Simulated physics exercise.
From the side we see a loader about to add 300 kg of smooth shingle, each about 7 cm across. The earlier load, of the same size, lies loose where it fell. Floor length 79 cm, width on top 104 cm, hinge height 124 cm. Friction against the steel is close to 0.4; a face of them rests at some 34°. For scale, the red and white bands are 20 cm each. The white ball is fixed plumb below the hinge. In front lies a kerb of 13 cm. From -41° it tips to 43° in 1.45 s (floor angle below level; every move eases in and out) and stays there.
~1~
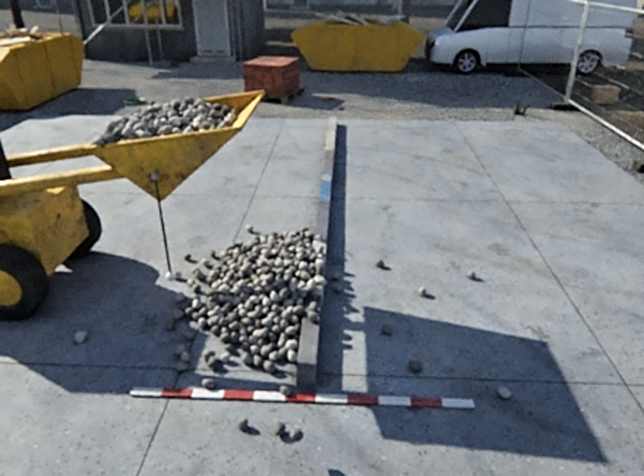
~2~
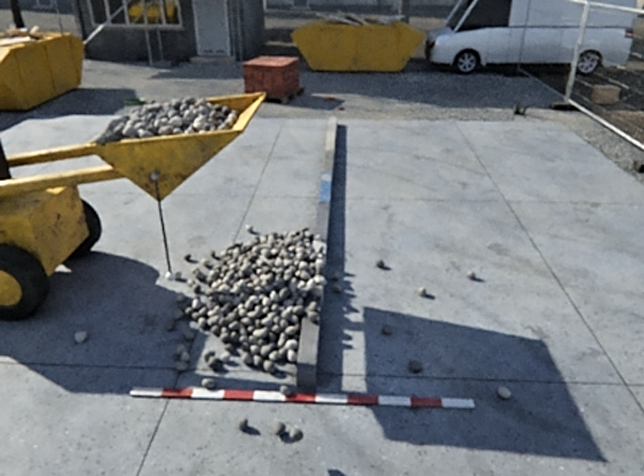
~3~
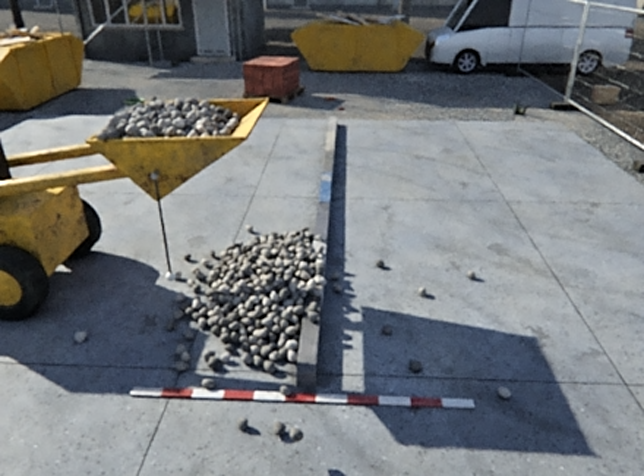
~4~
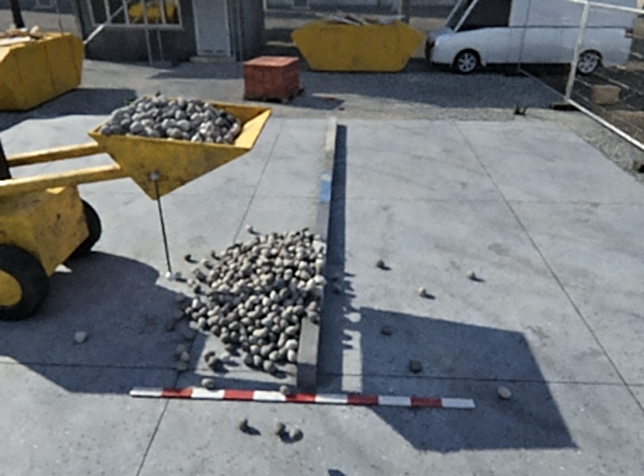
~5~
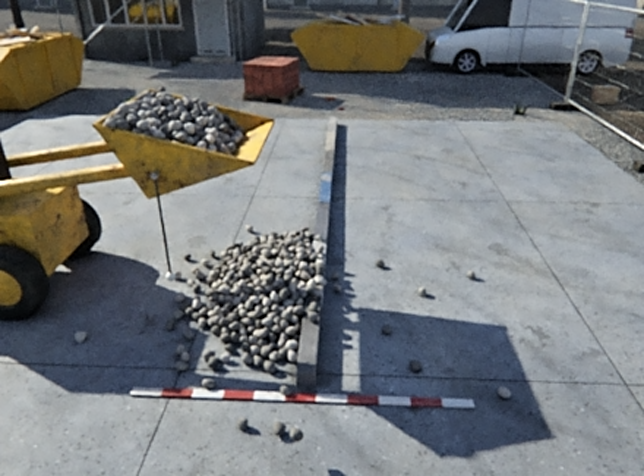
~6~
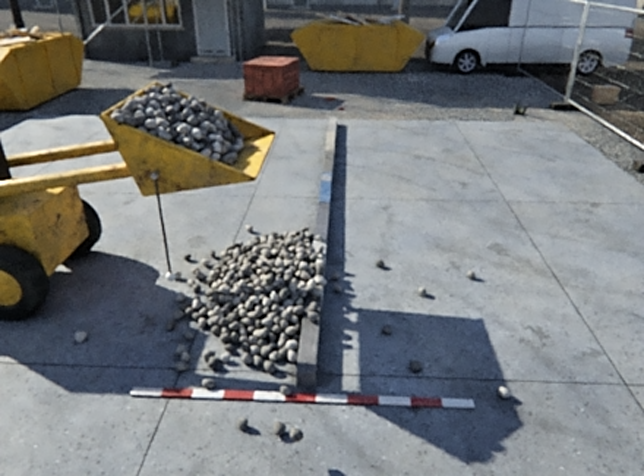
The video shows a yellow loader bucket full of smooth grey stones tilting steadily, its right-hand lip lowering as its shadow shifts across the paving, while the stones piled against a low kerb below stay still.
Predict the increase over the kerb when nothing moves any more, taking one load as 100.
About 29 per cent.
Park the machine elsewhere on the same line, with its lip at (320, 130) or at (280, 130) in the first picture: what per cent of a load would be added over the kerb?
Near 100 per cent from the first place, 65 from the second.
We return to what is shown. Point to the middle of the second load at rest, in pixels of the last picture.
Their middle is at about (290, 273).
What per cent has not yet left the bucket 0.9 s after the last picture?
Roughly 25 per cent is still inside.
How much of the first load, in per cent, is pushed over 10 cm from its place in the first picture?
Roughly 15 per cent of them.
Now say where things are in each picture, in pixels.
The first picture shows lip at (241, 129), floor tilted -41°, highest stones at (188, 107). The earlier load is highest near (288, 272), 22 cm above ground level, 99 % on this side of the kerb, 1 % over the kerb.
The second picture shows lip at (242, 131), floor tilted -39°, highest stones at (185, 106).
In the third picture, the bucket is at -35°, its lip at (246, 138); the top of the load is at (180, 107).
The fourth picture shows lip at (250, 150), floor tilted -28°, highest stones at (162, 104).
The fifth picture shows lip at (254, 164), floor tilted -19°, highest stones at (151, 100).
In the sixth picture, the bucket is at -10°, its lip at (255, 180); the top of the load is at (155, 94).
Then, 0.5 s after the last picture the floor is at 30°; in per cent of one load, 96 in the bucket, 103 on this side of the kerb, 1 over the kerb; the foremost stones are at (404, 305).
Then, 0.9 s after the last picture the floor is at 43°; in per cent of one load, 25 in the bucket, 172 on this side of the kerb, 3 over the kerb; the foremost stones are at (404, 304).
Then, 1.3 s after the last picture the floor is at 43°; in per cent of one load, 0 in the bucket, 180 on this side of the kerb, 20 over the kerb; the foremost stones are at (423, 297).
Then, 3.8 s after the last picture the floor is at 43°; in per cent of one load, 0 in the bucket, 170 on this side of the kerb, 30 over the kerb; the foremost stones are at (461, 287). Net gain over the kerb, 29.
